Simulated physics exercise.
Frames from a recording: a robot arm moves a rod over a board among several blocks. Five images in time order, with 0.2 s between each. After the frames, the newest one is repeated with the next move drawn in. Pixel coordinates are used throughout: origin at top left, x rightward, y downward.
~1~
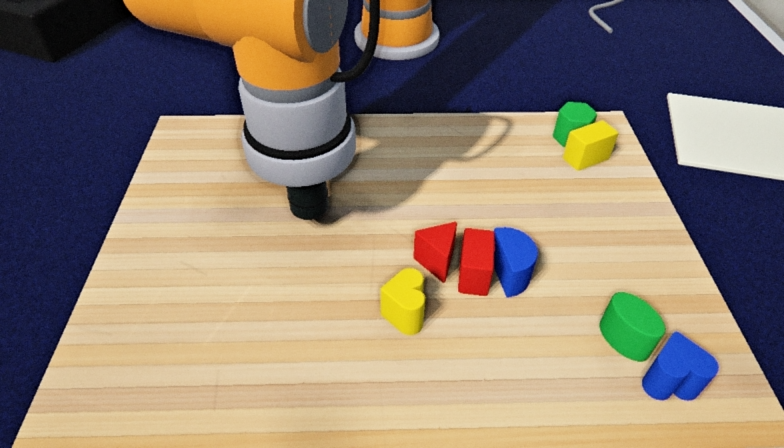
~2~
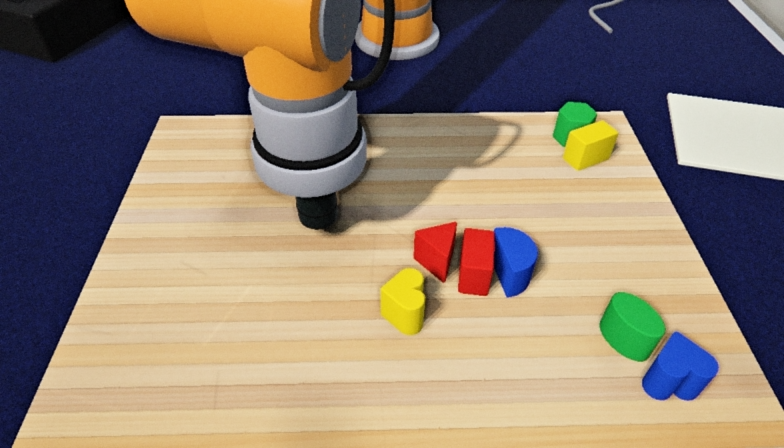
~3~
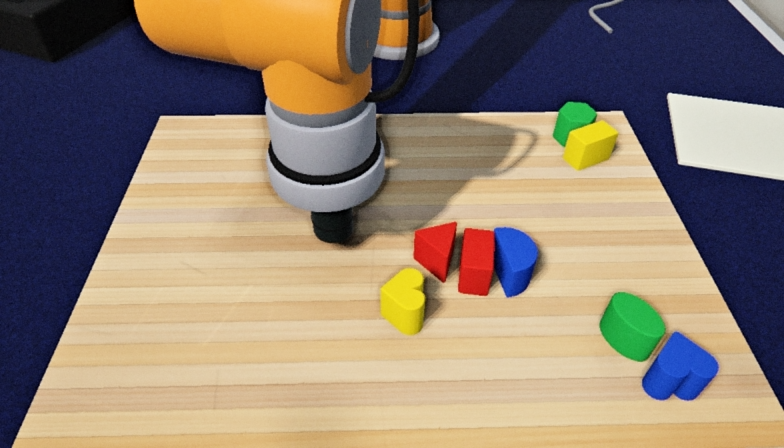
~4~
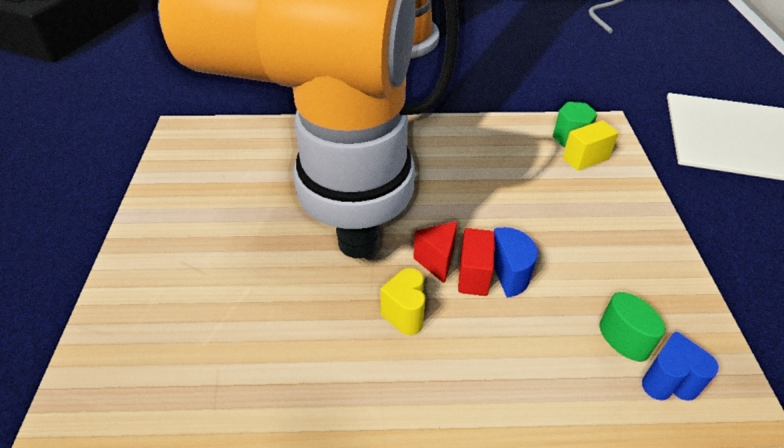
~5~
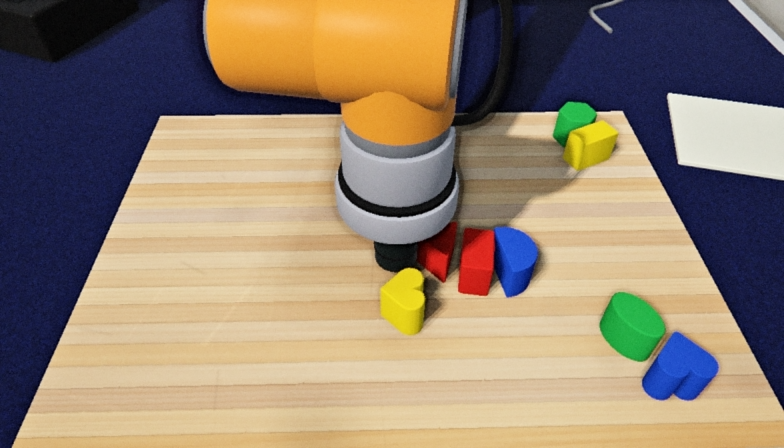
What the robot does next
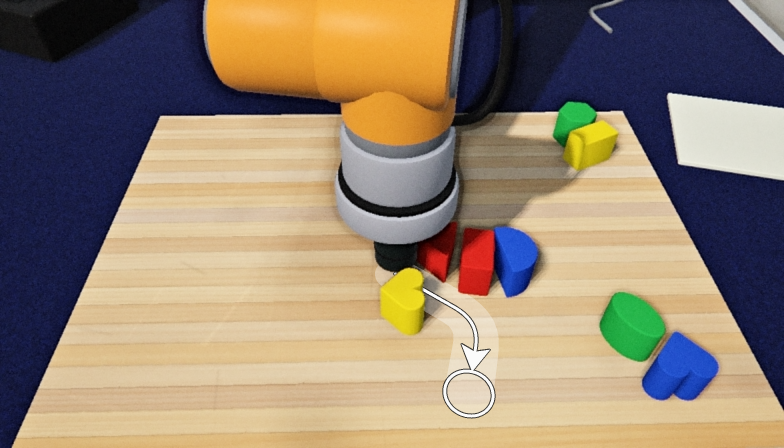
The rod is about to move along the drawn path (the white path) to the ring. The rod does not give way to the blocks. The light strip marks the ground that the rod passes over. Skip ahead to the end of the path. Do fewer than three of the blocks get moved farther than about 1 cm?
I believe so.
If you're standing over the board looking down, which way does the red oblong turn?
From above, the red oblong will be seen to turn anti-clockwise.
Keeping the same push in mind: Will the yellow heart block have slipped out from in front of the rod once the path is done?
Yes, that is how it ends up.
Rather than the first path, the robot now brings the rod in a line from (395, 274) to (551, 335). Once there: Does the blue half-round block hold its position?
No, that is not how it ends up.
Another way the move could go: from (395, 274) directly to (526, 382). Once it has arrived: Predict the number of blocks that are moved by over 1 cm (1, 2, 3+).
There will be one block that moves more than 1 cm.
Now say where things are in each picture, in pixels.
In the first picture, rod's lower end at (310, 208); yellow heart block at (406, 287); red triangle at (440, 235); red oblong at (479, 247).
In the second picture, rod at (319, 217); blocks still.
In the third picture, rod at (334, 230); blocks still.
In the fourth picture, rod at (359, 244); blocks still.
In the fifth picture, rod at (396, 257); yellow heart block at (406, 287); red triangle at (440, 235); red oblong at (479, 247).
Drawn move, from (395, 274) via (442, 300) and (476, 338), ending at (469, 393).
On the path given first. One third of the way, rod at (444, 284); yellow heart block at (420, 302), turned 65° clockwise.
Two thirds of the way, rod at (479, 323); yellow heart block at (421, 303), turned 70° clockwise; red oblong at (484, 249), turned 20° anticlockwise.
At the end, rod at (472, 378); yellow heart block at (421, 303), turned 70° clockwise; red triangle still; red oblong at (484, 249), turned 20° anticlockwise.
